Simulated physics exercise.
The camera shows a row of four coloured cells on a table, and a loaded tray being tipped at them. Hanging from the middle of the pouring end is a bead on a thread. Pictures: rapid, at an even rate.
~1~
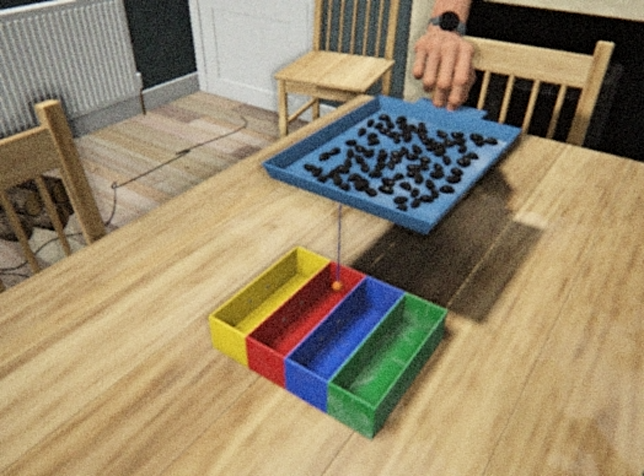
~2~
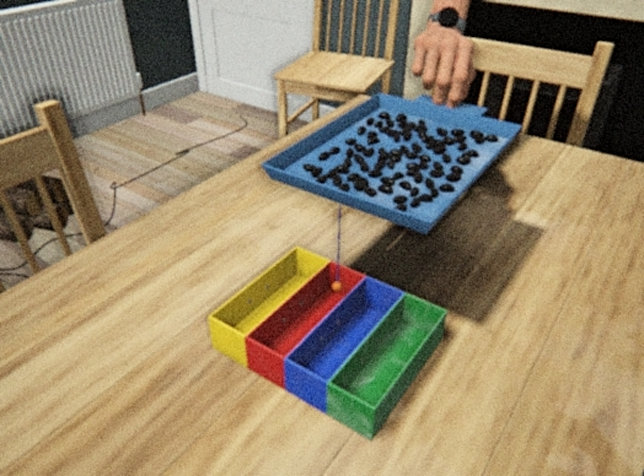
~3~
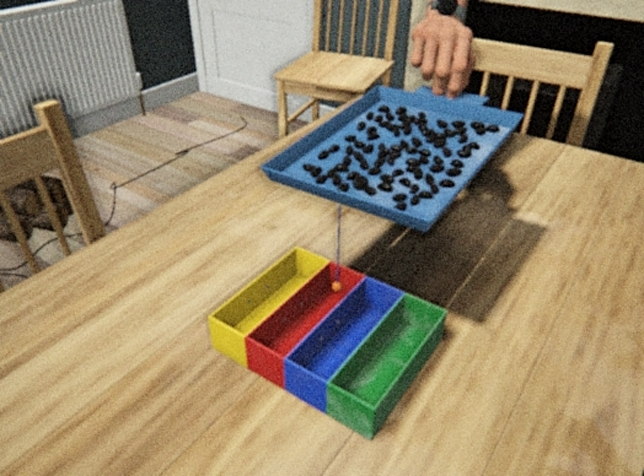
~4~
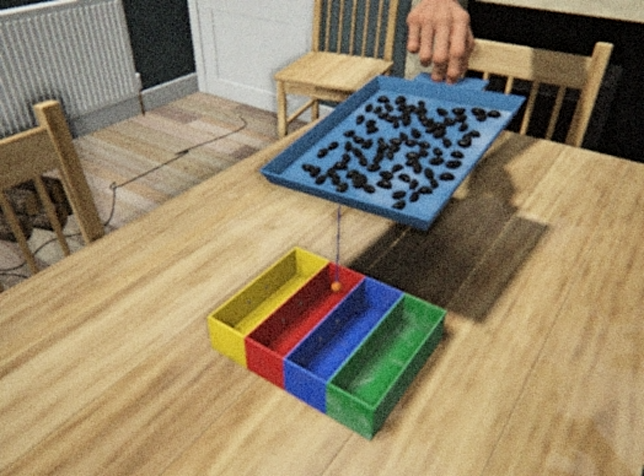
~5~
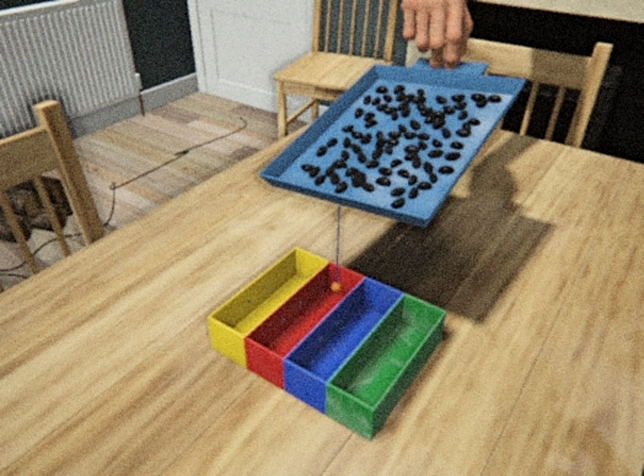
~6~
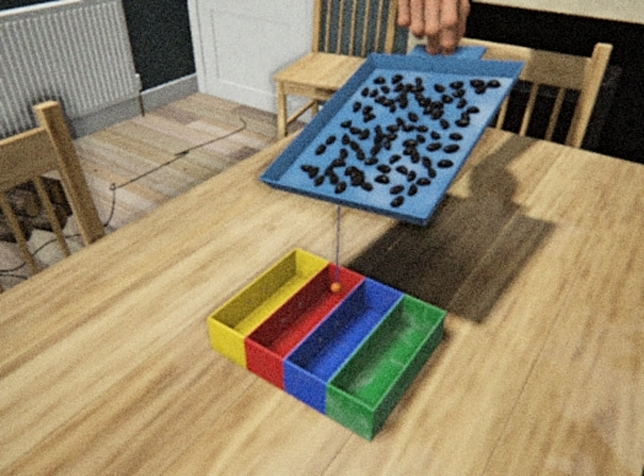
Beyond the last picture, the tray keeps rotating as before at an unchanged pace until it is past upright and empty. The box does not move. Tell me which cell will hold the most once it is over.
The yellow cell will hold the most.
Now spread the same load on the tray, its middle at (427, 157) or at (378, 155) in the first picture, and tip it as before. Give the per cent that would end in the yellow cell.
You'd get about 50 per cent first and about 50 per cent second.
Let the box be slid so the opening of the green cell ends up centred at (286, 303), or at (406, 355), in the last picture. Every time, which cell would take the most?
Try 1 - blue. Try 2 - the yellow cell.
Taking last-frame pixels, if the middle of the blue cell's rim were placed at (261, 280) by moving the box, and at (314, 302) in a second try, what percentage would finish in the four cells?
Well, you'd get about 90 per cent and then about 100 per cent.
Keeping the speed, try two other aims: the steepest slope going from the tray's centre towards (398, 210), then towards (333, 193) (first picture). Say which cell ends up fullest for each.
So the first one goes to green and the second to the yellow cell.
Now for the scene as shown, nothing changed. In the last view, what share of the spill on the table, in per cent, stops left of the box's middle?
Near 100 per cent.
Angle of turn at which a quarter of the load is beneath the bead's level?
That would be about 100 degrees from level.
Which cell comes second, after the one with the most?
It's red.
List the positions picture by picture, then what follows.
In the first picture, corners of the pouring end at (270, 162) and (428, 217), level; middle of the load at (397, 155), black beans; bead on its thread at (338, 286); yellow cell at (229, 339); red cell at (266, 360); blue cell at (306, 383); green cell at (351, 408).
In the second picture, corners of the pouring end at (270, 163) and (428, 217), level; middle of the load at (397, 154).
In the third picture, corners of the pouring end at (269, 165) and (427, 215), tipped barely, lowest at the left corner; middle of the load at (397, 149).
In the fourth picture, corners of the pouring end at (268, 169) and (425, 214), tipped a little, lowest at the left corner; middle of the load at (396, 142).
In the fifth picture, corners of the pouring end at (267, 172) and (423, 212), tipped a little, lowest at the left corner; middle of the load at (395, 135).
In the sixth picture, corners of the pouring end at (266, 175) and (422, 211), tipped clearly, lowest at the left corner; middle of the load at (393, 129); yellow cell at (227, 340); red cell at (264, 361); blue cell at (305, 384); green cell at (349, 410).
Soon, tray tipped steeply; nearly all on the tray; a stray few falling or outside the box.
A while on, tray tipped past a quarter turn; about a quarter on the tray; about a quarter in the yellow cell; a small part in the red cell; about half falling or outside the box.
Towards the end, tray tipped past a quarter turn; about half in the yellow cell; about a quarter in the red cell; a stray few in the blue cell; about a quarter falling or outside the box.
Finally, tray tipped past a quarter turn; about half in the yellow cell; about a quarter in the red cell; a stray few in the blue cell; none in the green cell; about a quarter outside the box.
